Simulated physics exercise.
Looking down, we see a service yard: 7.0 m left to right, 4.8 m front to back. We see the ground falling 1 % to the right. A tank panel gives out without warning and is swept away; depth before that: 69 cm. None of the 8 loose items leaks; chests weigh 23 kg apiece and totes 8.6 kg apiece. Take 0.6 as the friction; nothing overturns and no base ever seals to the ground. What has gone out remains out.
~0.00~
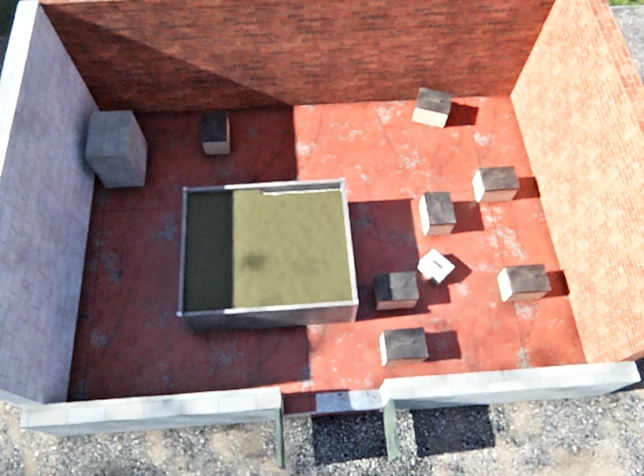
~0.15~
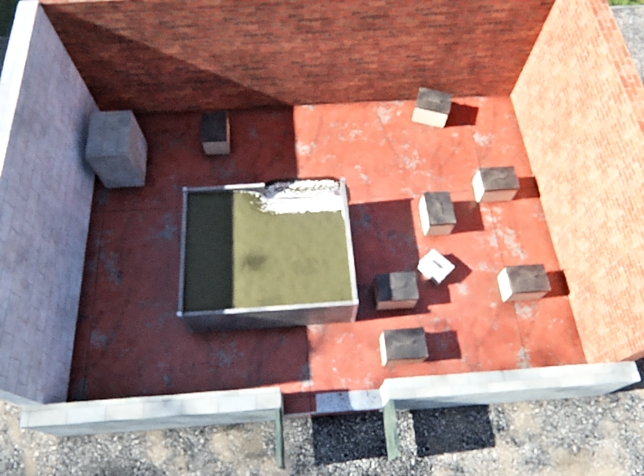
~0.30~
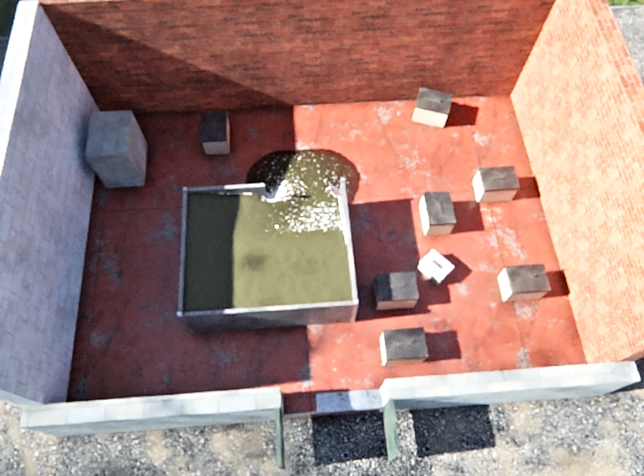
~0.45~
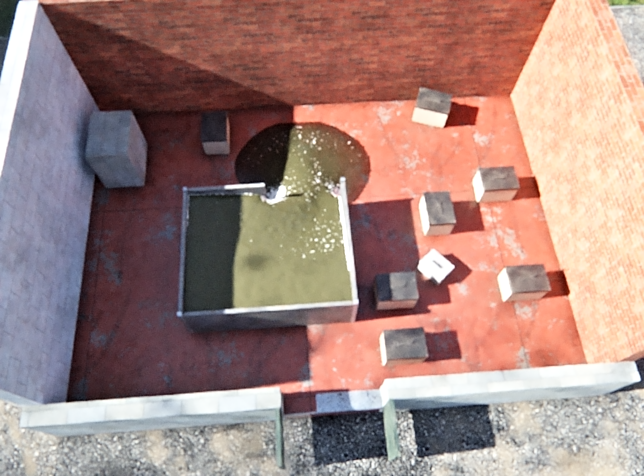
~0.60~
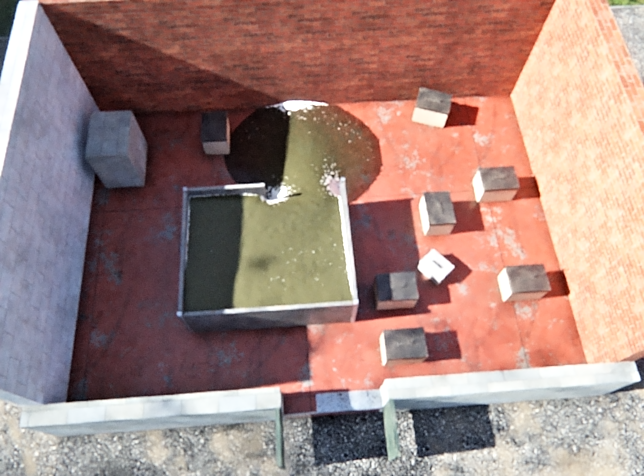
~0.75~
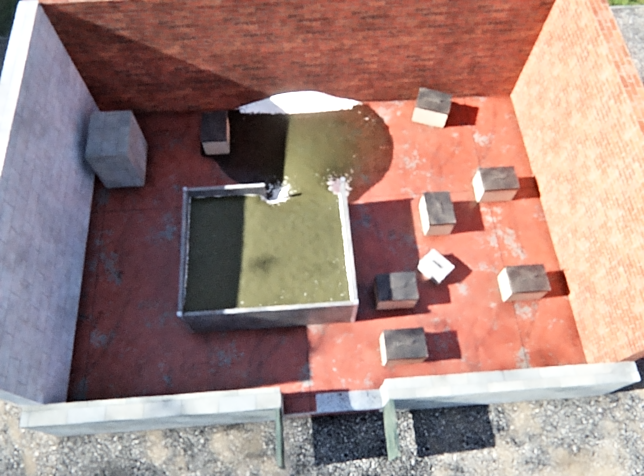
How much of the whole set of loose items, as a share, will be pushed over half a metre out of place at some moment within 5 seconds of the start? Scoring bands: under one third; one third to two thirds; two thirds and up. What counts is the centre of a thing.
It will be a fair part, a third to two thirds.
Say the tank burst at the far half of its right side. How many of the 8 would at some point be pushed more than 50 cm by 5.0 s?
The answer would then be 6.
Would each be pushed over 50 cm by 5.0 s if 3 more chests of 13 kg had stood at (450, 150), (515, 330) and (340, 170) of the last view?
Going through them, I'd say exceeds it, falls short and finally exceeds it.
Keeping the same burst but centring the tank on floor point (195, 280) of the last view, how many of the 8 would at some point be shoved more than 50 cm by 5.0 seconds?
That would give 3.
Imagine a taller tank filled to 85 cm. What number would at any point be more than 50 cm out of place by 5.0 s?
Count: 4.
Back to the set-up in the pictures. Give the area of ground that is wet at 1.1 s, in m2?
About 9.5 m2 is covered.
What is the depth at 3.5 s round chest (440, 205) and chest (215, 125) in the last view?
Depths: Near 0 cm, then near 6 cm.
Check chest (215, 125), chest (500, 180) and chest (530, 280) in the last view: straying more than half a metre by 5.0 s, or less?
Well, in turn that's topping it, topping it, topping it.
After 1.1 s 0 of 8 are over 50 cm from their spots; 0 afloat.
After 2.2 s 1 of 8 are over 50 cm from their spots; 0 afloat.
After 3.5 s 2 of 8 are over 50 cm from their spots; 0 afloat.
After 5.0 s 4 of 8 are over 50 cm from their spots, and 4 have been at some point; 0 afloat.
